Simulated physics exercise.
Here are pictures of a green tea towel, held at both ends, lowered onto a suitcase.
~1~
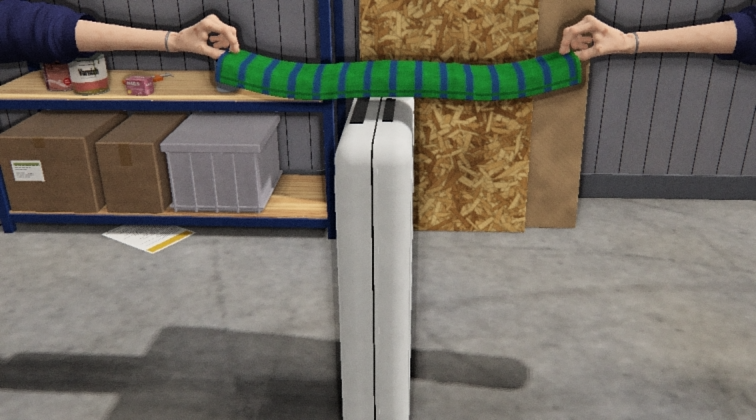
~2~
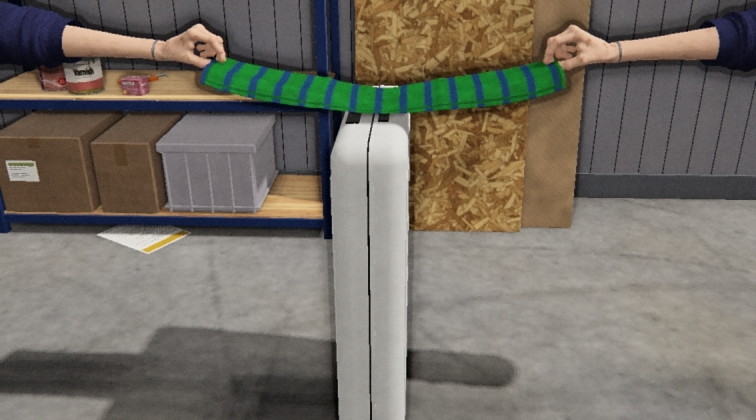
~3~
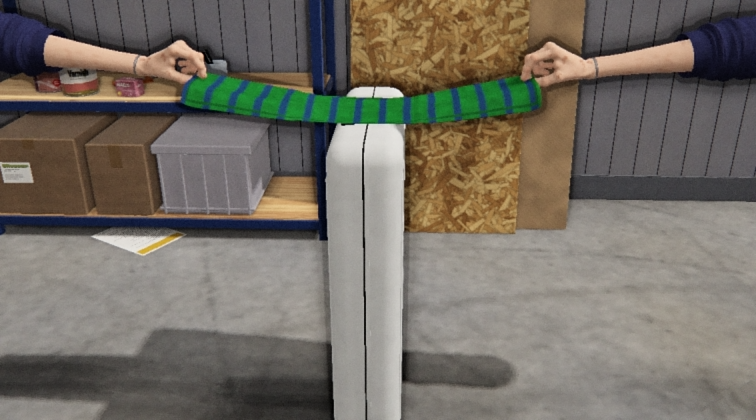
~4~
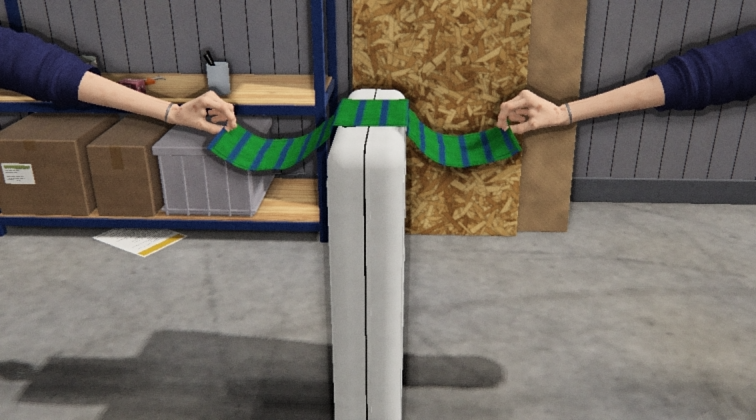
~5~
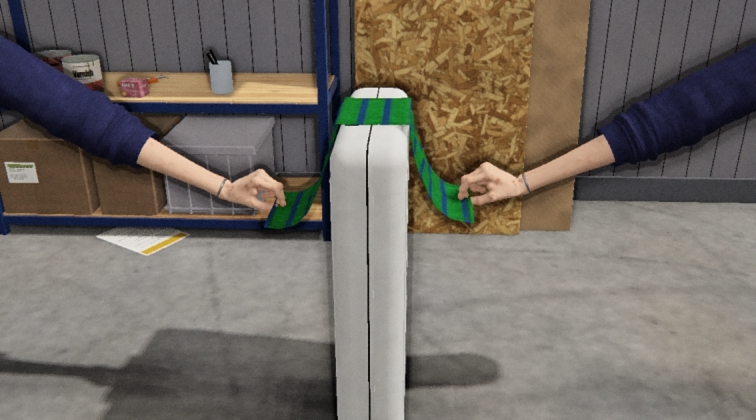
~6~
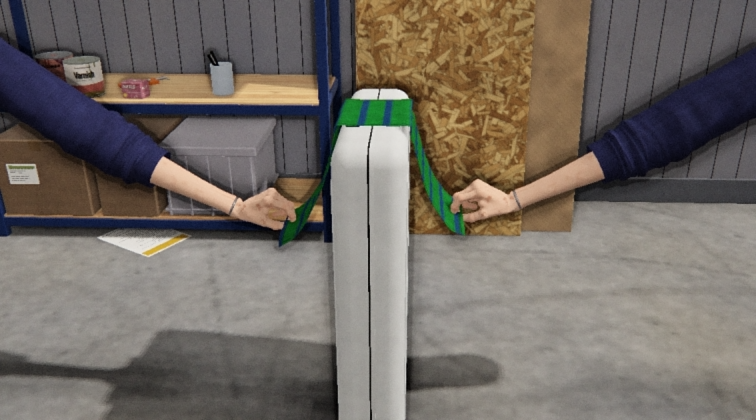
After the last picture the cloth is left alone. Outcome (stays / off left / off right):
Stays.
Then, 0.14 s later than the last view, tea towel hanging on both sides, left end near (297, 234), right end near (450, 224).
Then, 0.22 s later than the last view, tea towel hanging on both sides, left end near (322, 242), right end near (424, 231).
Then, 0.30 s later than the last view, tea towel hanging on both sides, left end near (343, 244), right end near (408, 232).
Finally, tea towel hanging on both sides, left end near (344, 244), right end near (408, 232). The green tea towel keeps its place.
